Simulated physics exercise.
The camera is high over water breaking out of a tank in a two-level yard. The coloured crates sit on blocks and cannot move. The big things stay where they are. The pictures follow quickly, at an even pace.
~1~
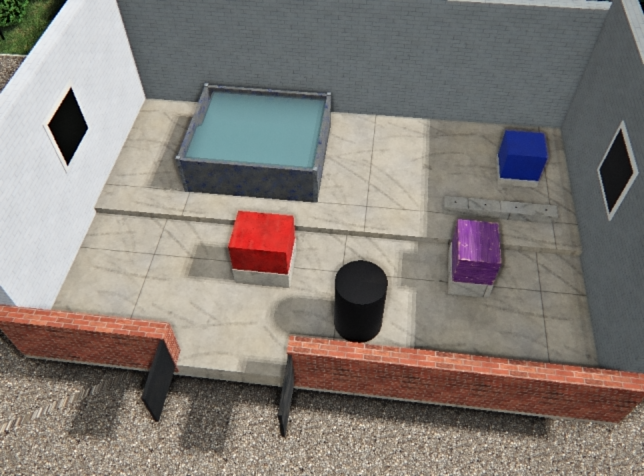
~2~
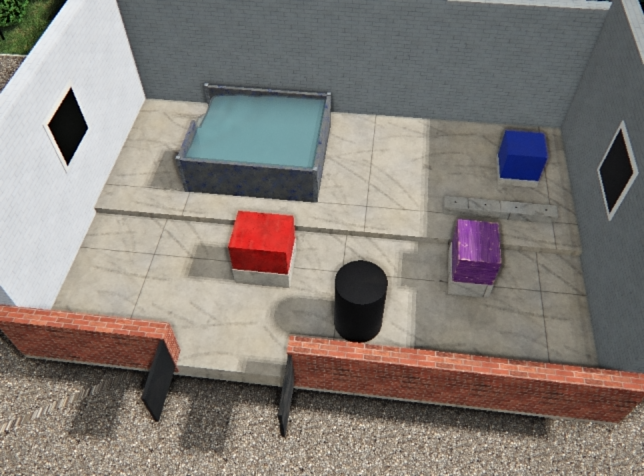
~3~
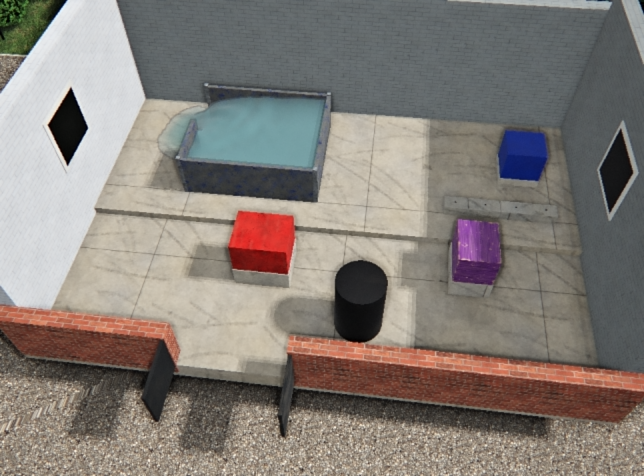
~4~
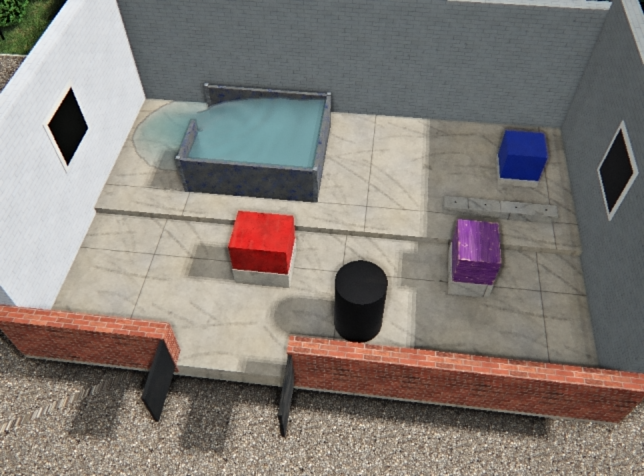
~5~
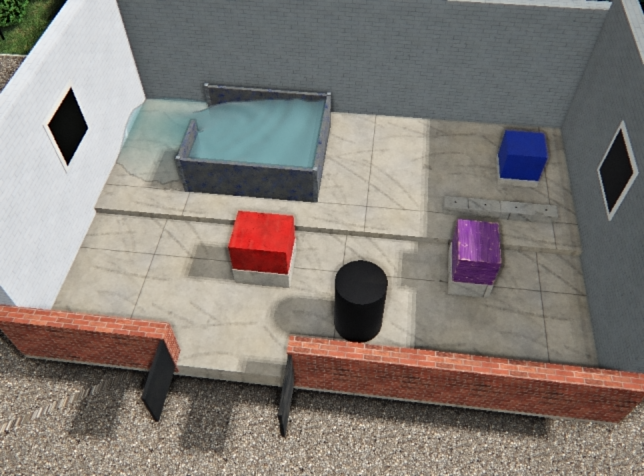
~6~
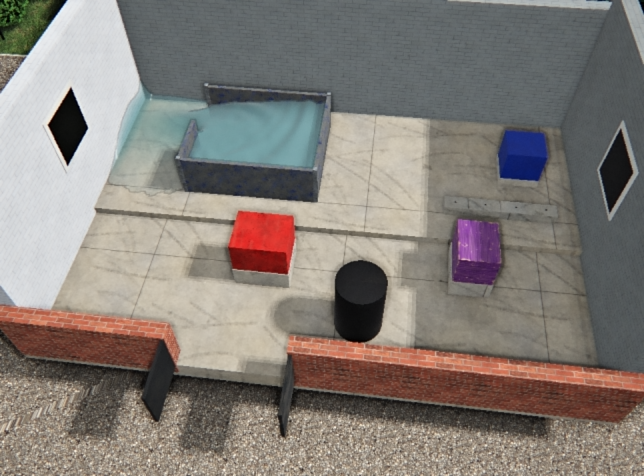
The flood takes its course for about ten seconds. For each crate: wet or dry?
The red crate keeps dry; the purple crate keeps dry; the blue crate keeps dry.
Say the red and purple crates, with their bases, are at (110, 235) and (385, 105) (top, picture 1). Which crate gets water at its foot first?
That is the red one.
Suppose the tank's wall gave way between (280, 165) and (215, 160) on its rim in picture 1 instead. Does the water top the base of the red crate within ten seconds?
Then: The red one is soaked.
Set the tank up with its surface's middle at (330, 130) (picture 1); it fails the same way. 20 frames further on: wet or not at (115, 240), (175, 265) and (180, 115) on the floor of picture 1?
One after the other: Covered, wet, awash.
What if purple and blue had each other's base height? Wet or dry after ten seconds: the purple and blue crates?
My reading: Purple crate is safe, blue crate is safe.
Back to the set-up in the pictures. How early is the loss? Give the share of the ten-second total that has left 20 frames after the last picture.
Near 5 in a hundred.
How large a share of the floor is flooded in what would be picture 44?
Roughly 65 per cent.
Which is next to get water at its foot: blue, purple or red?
First comes the red one.
A moment on, water covers 10 % of the floor; the red crate not reached, the purple crate not reached, the blue crate not reached.
Next, water covers 20 % of the floor; the red crate not reached, the purple crate not reached, the blue crate not reached.
Then, water covers 40 % of the floor; the red crate water round its plinth, the purple crate not reached, the blue crate not reached.
Later, water covers 65 % of the floor; the red crate water round its plinth, the purple crate not reached, the blue crate water round its plinth.
In the end, water covers 85 % of the floor; the red crate stayed above the water, the purple crate stayed above the water, the blue crate stayed above the water.
